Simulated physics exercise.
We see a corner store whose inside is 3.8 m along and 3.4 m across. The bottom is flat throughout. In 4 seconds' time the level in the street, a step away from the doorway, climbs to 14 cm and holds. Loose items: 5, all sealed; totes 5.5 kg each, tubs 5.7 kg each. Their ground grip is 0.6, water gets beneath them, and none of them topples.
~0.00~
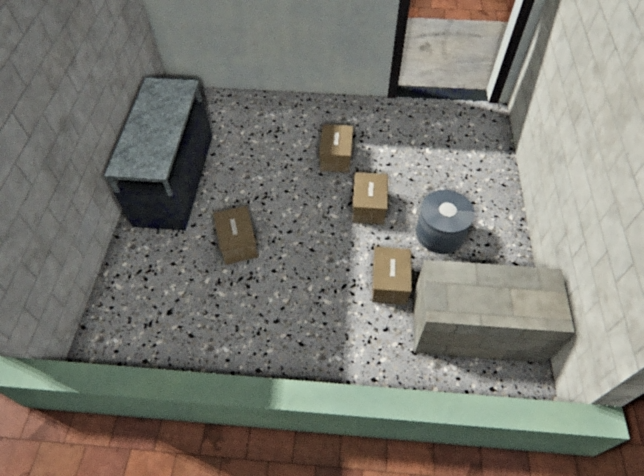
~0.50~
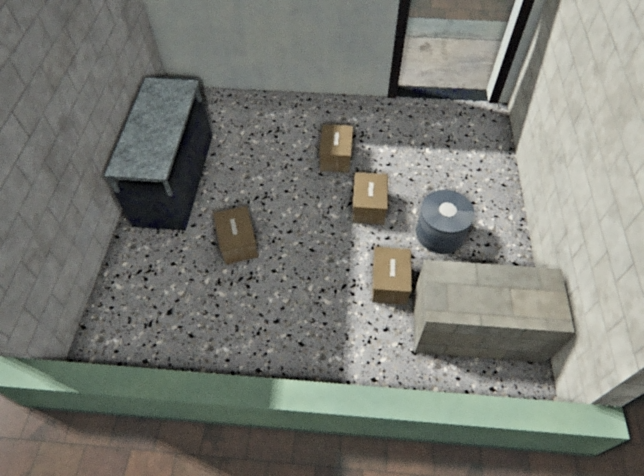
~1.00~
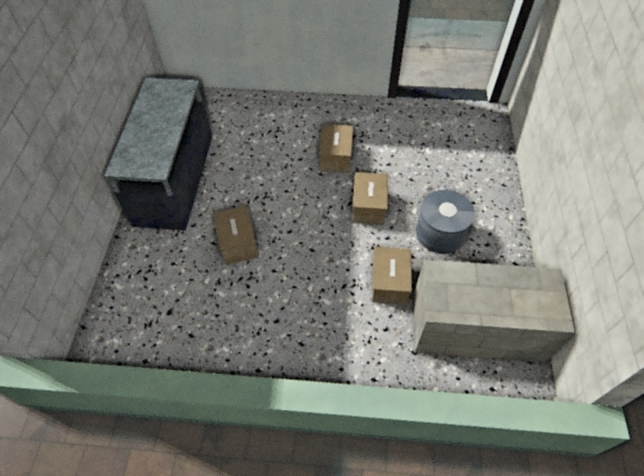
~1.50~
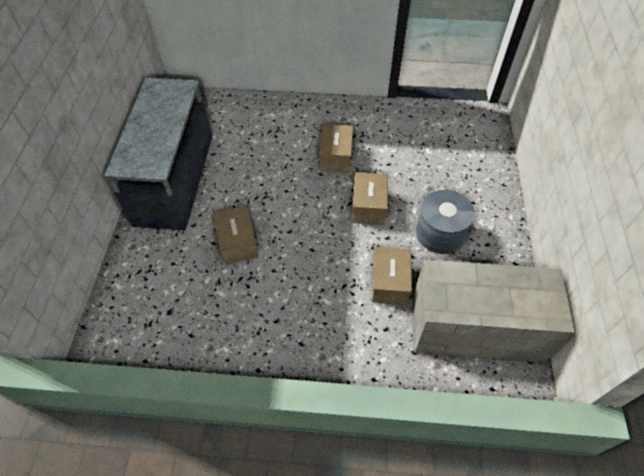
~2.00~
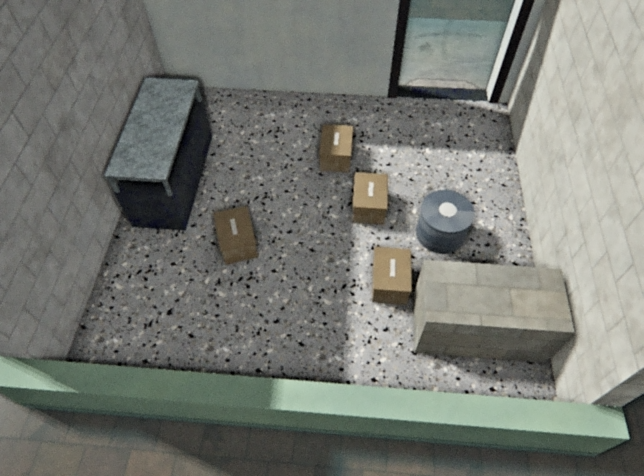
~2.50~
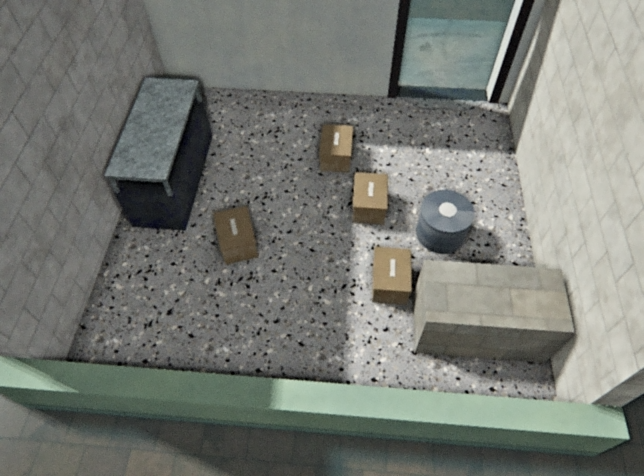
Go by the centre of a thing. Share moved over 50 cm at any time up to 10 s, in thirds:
The moved part is mid-sized, a third to two thirds.
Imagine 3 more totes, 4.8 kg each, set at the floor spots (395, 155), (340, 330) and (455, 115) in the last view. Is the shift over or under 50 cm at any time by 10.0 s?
First exceeds it, second stays within it, third exceeds it.
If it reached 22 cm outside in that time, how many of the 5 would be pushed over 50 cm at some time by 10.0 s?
Count under that change: 4.
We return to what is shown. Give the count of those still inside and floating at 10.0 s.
That would be 1 of them.
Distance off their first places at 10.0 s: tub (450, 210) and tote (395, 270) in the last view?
The first is 200 cm from its start, the second 120 cm.
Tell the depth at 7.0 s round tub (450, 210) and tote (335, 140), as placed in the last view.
Roughly 9 and 2 cm.
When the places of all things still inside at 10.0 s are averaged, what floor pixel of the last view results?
At about (264, 255).
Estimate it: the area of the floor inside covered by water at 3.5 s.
Some 1.5 m2.
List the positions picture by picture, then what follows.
A tote at (234, 227) rests on the ground; a tote at (371, 190), on the bottom; 0.0 m2 under water; 0 of 5 have shifted, in the first frame.
A tote at (234, 227) rests on the ground; a tote at (371, 190), on the bottom; water covers 0.0 m2; 0 of 5 have shifted, in the second frame.
A tote at (234, 227) rests on the ground; a tote at (371, 190), on the bottom; water covers 0.0 m2; 0 of 5 have shifted, in the third frame.
A tote at (234, 227) rests on the ground; a tote at (371, 190), on the bottom; 0.0 m2 under water; 0 of 5 have shifted, in the fourth frame.
A tote at (234, 227) rests on the ground; a tote at (371, 190) rests on the ground; water covers 0.0 m2; 0 of 5 have shifted, in the fifth frame.
A tote at (234, 227), on the bottom; a tote at (371, 190) rests on the ground; 0.1 m2 under water; 0 of 5 have shifted, in the sixth frame.
After 3.5 s 0 of 5 are over 50 cm from their spots; 0 afloat.
After 4.5 s 0 of 5 are over 50 cm from their spots; 0 afloat.
After 7.0 s 1 of 5 are over 50 cm from their spots; 1 afloat.
After 10.0 s 3 of 5 are over 50 cm from their spots, and 3 have been at some point; 1 afloat.
